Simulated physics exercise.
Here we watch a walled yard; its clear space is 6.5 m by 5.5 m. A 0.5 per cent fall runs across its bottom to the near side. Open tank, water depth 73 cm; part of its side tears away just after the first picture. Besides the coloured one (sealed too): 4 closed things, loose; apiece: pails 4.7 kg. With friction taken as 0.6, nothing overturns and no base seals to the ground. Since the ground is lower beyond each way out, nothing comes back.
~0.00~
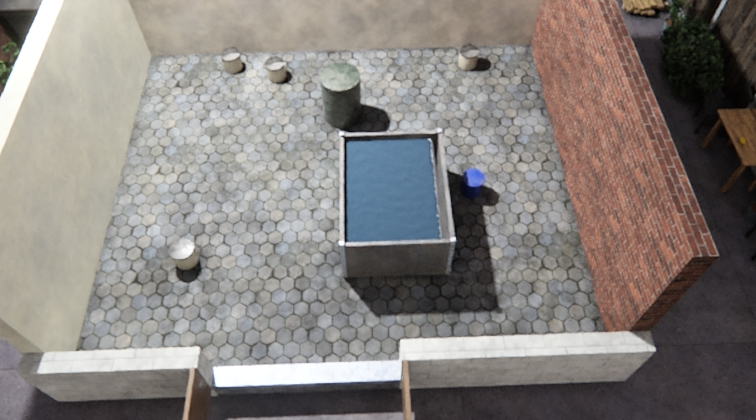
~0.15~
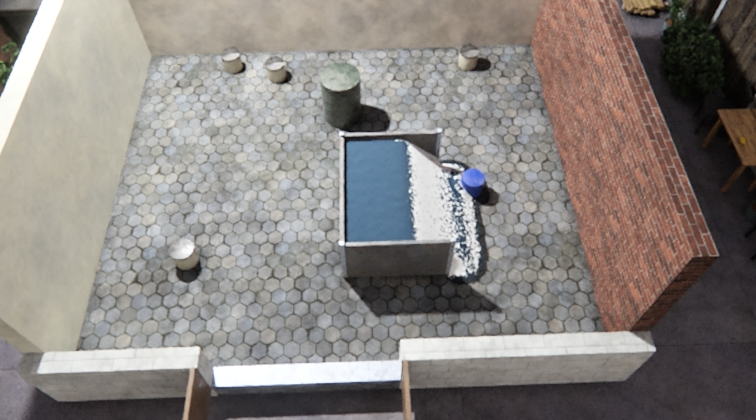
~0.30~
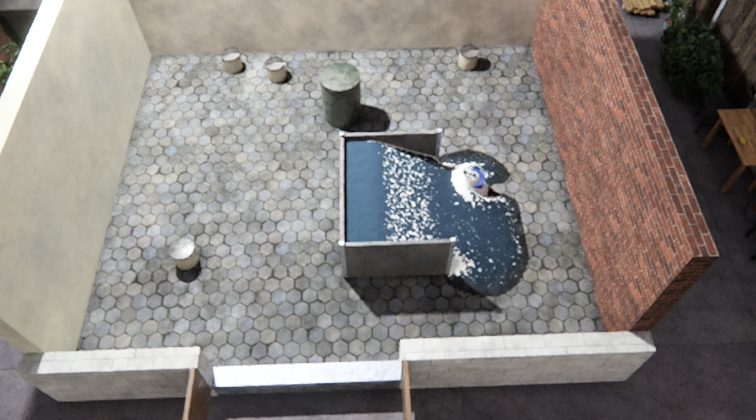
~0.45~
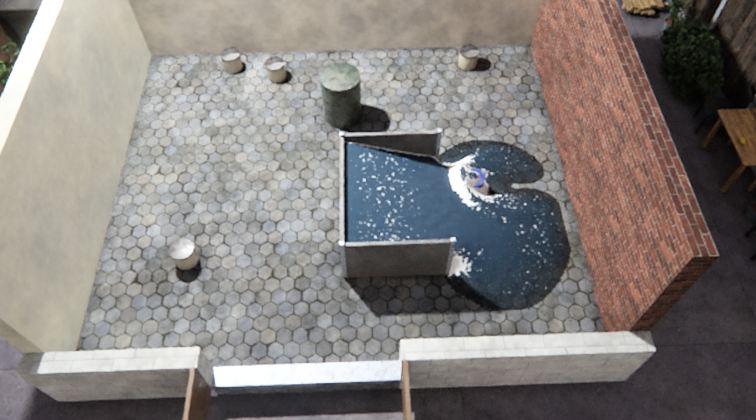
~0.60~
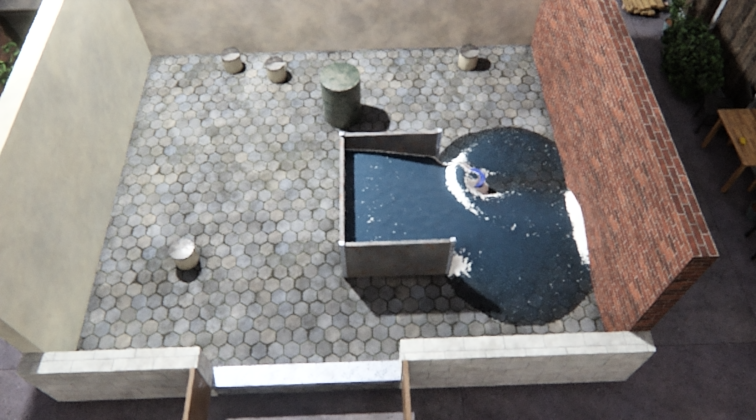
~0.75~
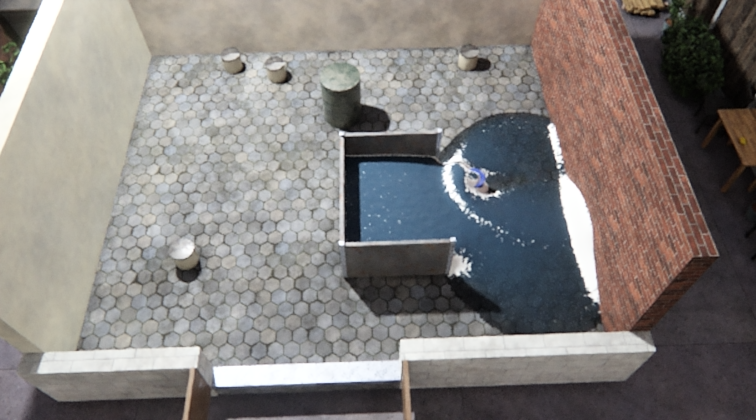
Walled paved yard with water bursting from the right side of an open tank, surrounding a blue pail and reaching the brick wall.
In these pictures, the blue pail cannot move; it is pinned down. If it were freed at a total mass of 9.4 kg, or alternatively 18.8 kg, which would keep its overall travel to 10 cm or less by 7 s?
Pick: Neither.
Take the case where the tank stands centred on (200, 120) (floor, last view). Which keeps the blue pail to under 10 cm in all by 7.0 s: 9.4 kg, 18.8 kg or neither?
For that case: Both fail.
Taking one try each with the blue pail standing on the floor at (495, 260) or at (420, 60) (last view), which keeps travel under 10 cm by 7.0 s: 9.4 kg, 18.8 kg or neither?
Well, nothing does it for the first, nothing does it for the second.
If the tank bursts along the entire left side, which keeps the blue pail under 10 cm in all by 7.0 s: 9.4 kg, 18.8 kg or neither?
In that case, even the light one works.
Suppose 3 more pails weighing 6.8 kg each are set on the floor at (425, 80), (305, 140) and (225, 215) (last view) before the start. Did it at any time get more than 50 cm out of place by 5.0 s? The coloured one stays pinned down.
In order: Farther, then not as far, then not as far.
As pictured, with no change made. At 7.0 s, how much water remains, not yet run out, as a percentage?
Around 96 % of the water.
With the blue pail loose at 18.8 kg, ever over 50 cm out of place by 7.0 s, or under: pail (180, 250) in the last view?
Below the mark.
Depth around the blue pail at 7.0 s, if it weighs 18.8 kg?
Close to 5 cm deep.
After 1.4 s the blue pail would be 126 cm from its start with 9.4 kg and 127 cm from its start with 18.8 kg; 33 cm of water round it then.
After 3.1 s the blue pail would be 243 cm from its start with 9.4 kg and 188 cm from its start with 18.8 kg; 7 cm of water round it then.
After 4.9 s the blue pail would be 231 cm from its start with 9.4 kg and 188 cm from its start with 18.8 kg; 6 cm of water round it then.
After 7.0 s the blue pail would be 231 cm from its start with 9.4 kg and 188 cm from its start with 18.8 kg; 5 cm of water round it then.
